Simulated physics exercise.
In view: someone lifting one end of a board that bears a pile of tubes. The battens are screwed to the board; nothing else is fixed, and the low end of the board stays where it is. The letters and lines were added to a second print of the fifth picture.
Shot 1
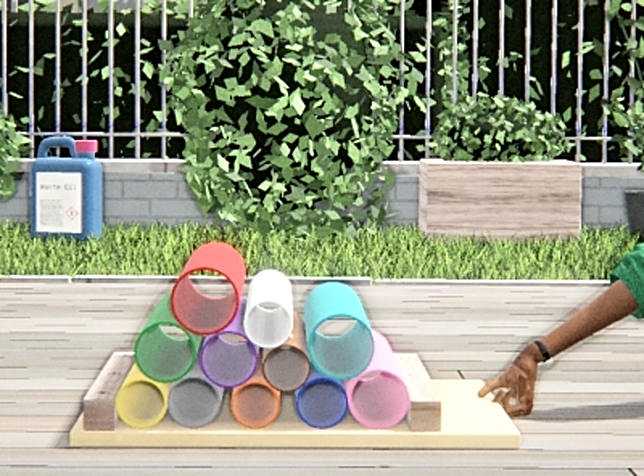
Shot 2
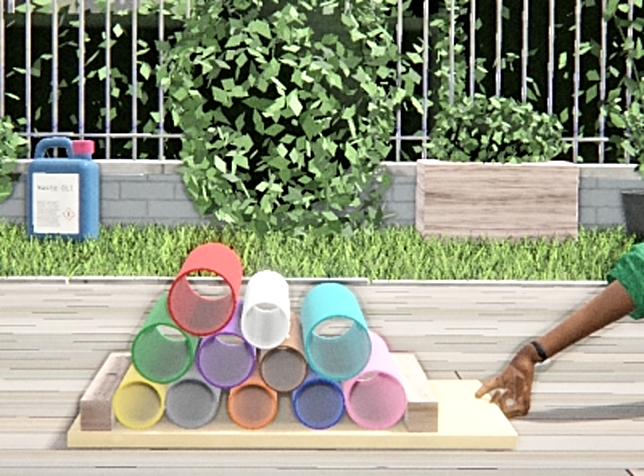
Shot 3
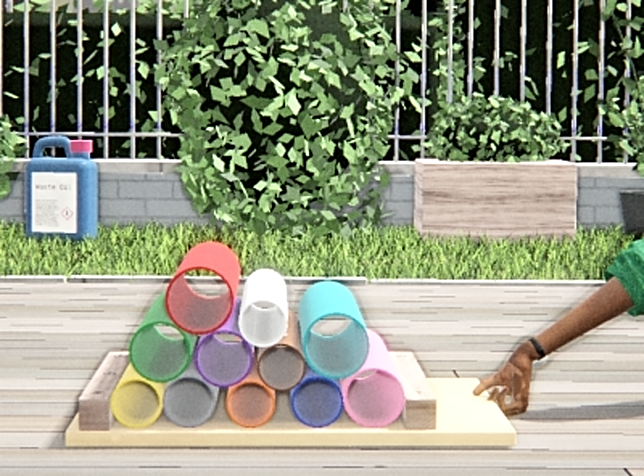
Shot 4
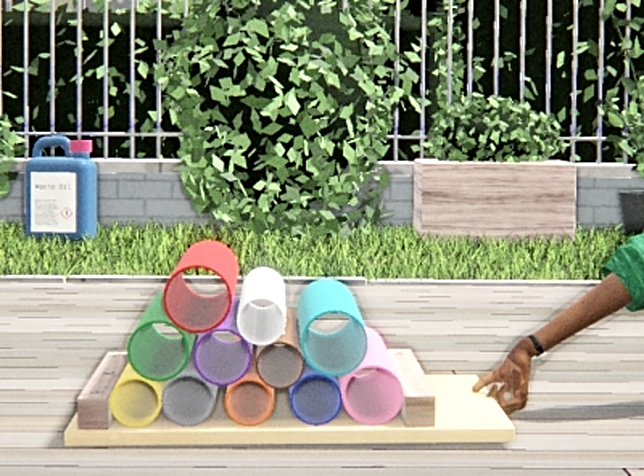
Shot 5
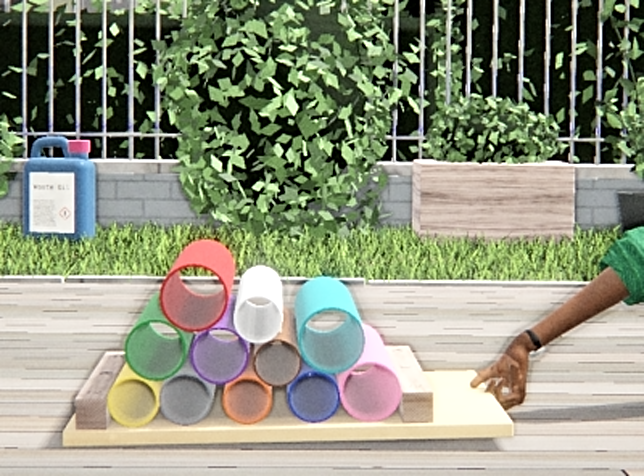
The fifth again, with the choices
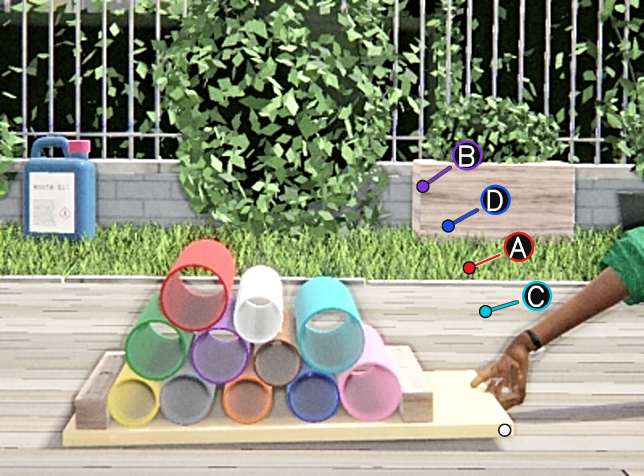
On a garden deck, a hand slightly raises the right end of a board bearing stacked colourful tubes.
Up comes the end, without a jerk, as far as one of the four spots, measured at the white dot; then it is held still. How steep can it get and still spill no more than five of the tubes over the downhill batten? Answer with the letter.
C is the limit.
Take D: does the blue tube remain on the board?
Yes.
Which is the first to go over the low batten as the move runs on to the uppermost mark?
The green one.
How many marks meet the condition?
One of them.
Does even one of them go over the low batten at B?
At B: Yes.
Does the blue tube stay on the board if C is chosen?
Yes, with C.
On the marked copy, A at (469, 268); B at (423, 186); C at (485, 311); D at (448, 226); the white dot at (505, 430).
With C. Early on, board at 15°.
Further on, board at 17°.
At the end, board at 17°, two over the low batten (green, red).
As for the rest, A six over the low batten; B six over the low batten; D six over the low batten.
